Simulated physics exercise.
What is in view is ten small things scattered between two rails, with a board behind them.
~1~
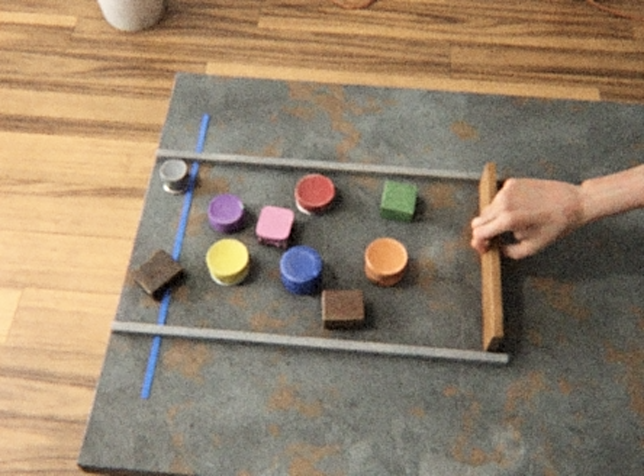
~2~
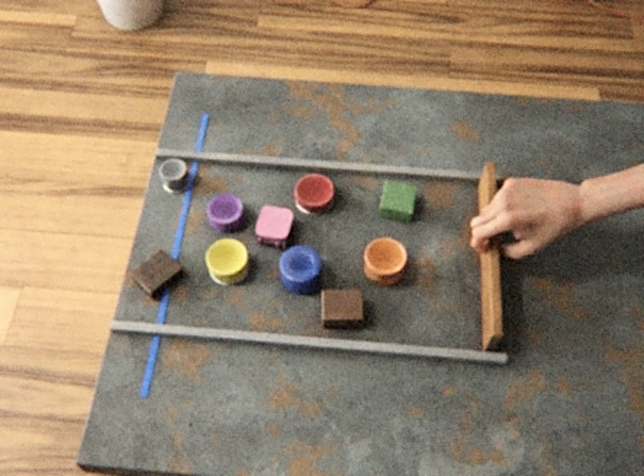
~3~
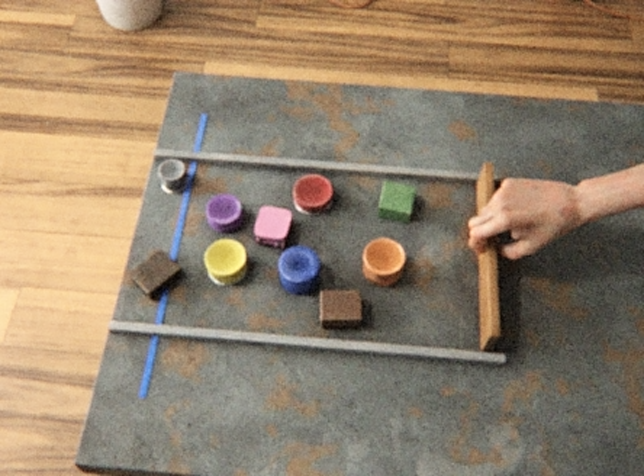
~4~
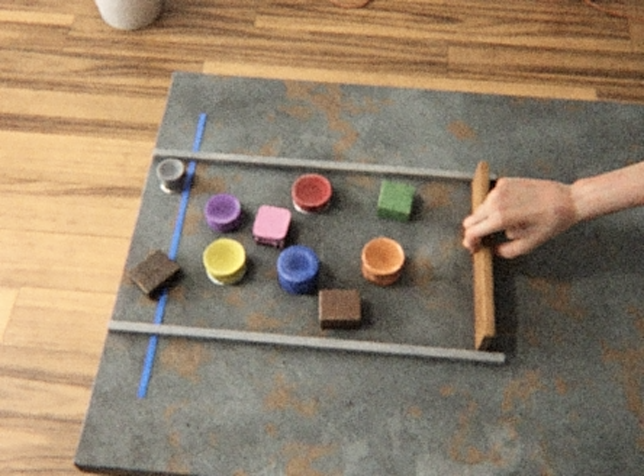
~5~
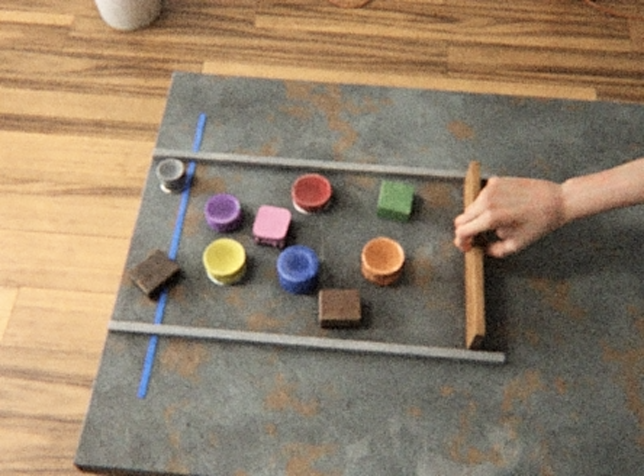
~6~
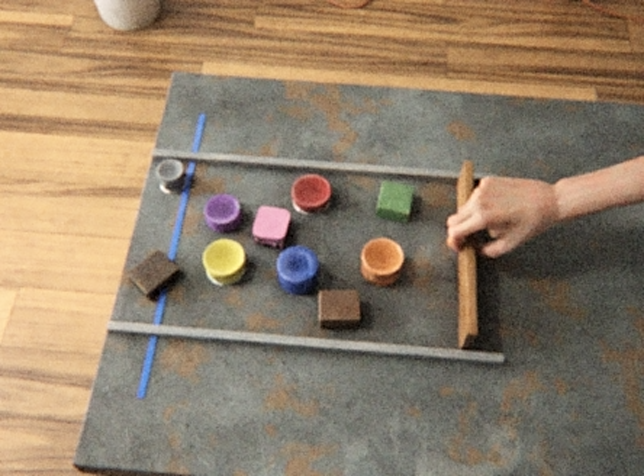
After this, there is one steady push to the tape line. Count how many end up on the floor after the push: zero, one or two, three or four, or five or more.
Well, what drops off the end works out to five or more of them.
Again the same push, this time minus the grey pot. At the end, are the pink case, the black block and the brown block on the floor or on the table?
In that case the pink case stays where it is, the black block goes off the edge, the brown block stays where it is.
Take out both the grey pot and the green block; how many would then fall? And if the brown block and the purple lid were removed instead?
Counts - first: 3; second: 4.
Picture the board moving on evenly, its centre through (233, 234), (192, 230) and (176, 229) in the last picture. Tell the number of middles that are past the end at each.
Result per place: 0; 2; 5.
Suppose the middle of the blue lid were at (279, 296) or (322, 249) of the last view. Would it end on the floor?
Place by place, it goes down, then holds its place.
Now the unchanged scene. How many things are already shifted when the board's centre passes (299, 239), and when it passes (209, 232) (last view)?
Answer - first 7, then 10.
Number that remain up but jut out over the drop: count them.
It totals 1.
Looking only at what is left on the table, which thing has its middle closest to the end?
The answer: The pink case.
Soon after, none off yet; grey pot at rest near (172, 176); black block at rest near (154, 275); purple lid at rest near (224, 213).
After that, none off yet; grey pot at rest near (172, 176); black block at rest near (154, 275); purple lid at rest near (221, 212).
And then, none off yet; grey pot displaced about its own width near (146, 174); black block displaced about its own width near (130, 285); purple lid displaced well along near (158, 199).
In the end, the number that fall off is five or more; gone, red pot, yellow pot, purple lid, black block and grey pot.
